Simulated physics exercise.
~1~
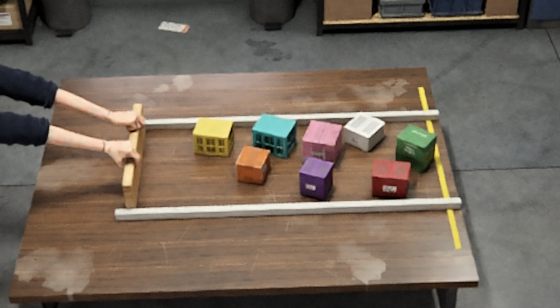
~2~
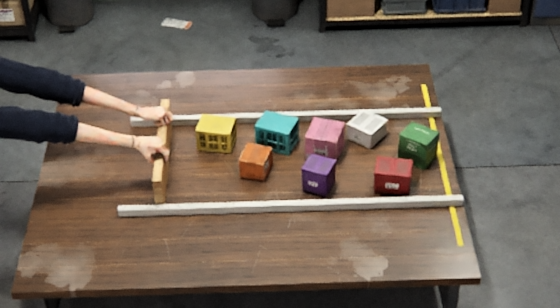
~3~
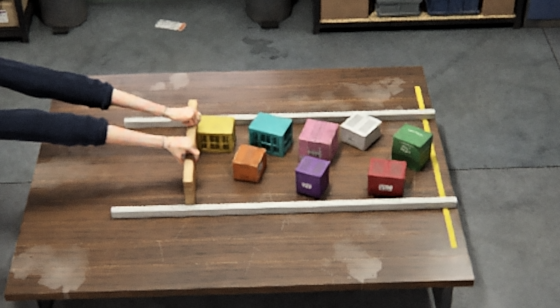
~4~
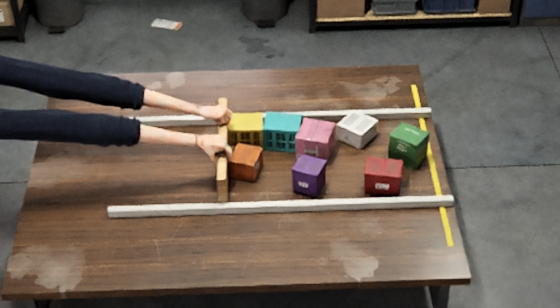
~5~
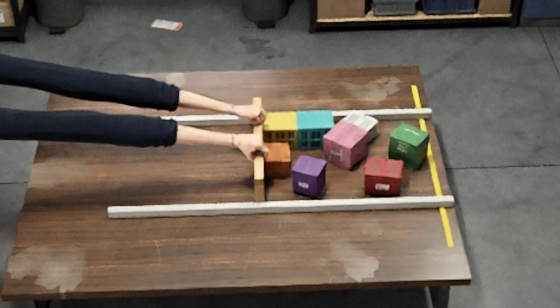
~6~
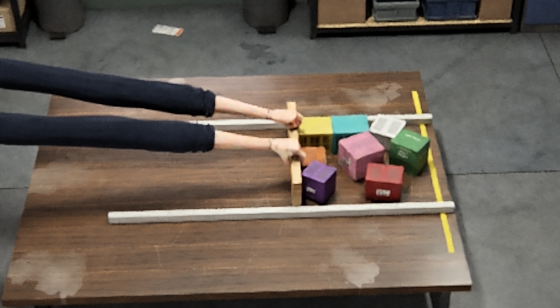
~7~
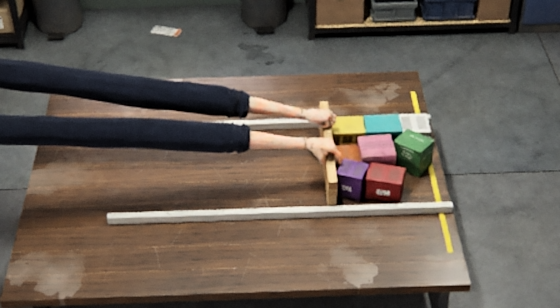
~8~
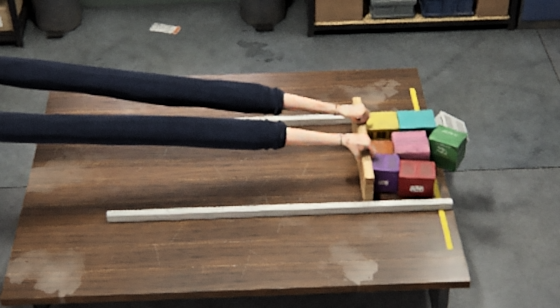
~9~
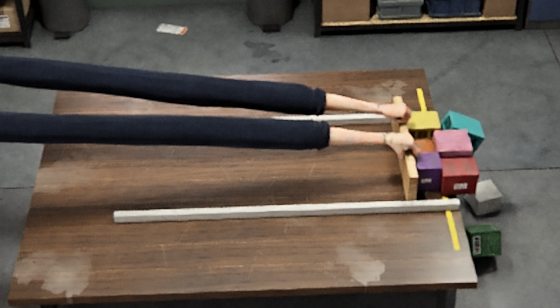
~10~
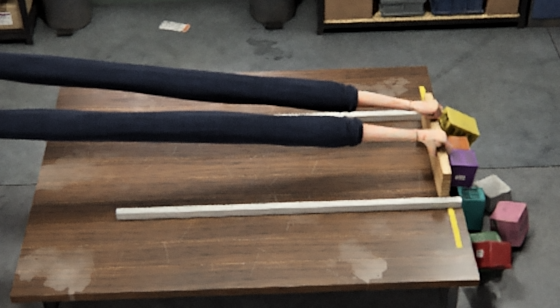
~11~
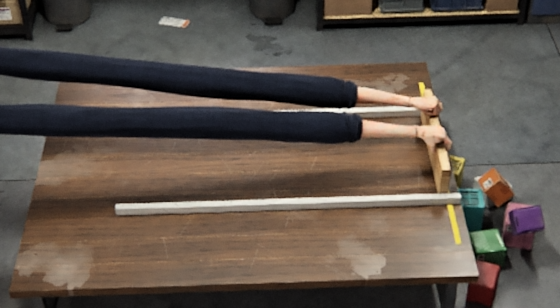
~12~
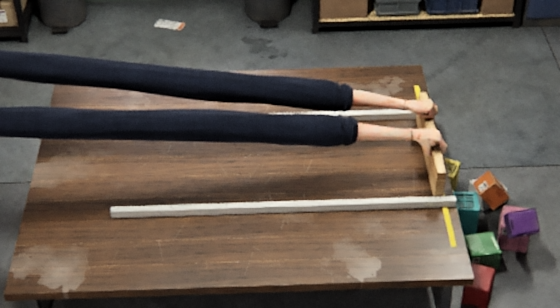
On a wooden table in a room with a grey floor, two hands slid an upright plank rightward between white rails, bunching colourful boxes together and pushing them past the yellow tape until all eight tumbled off the edge, then the plank stopped.
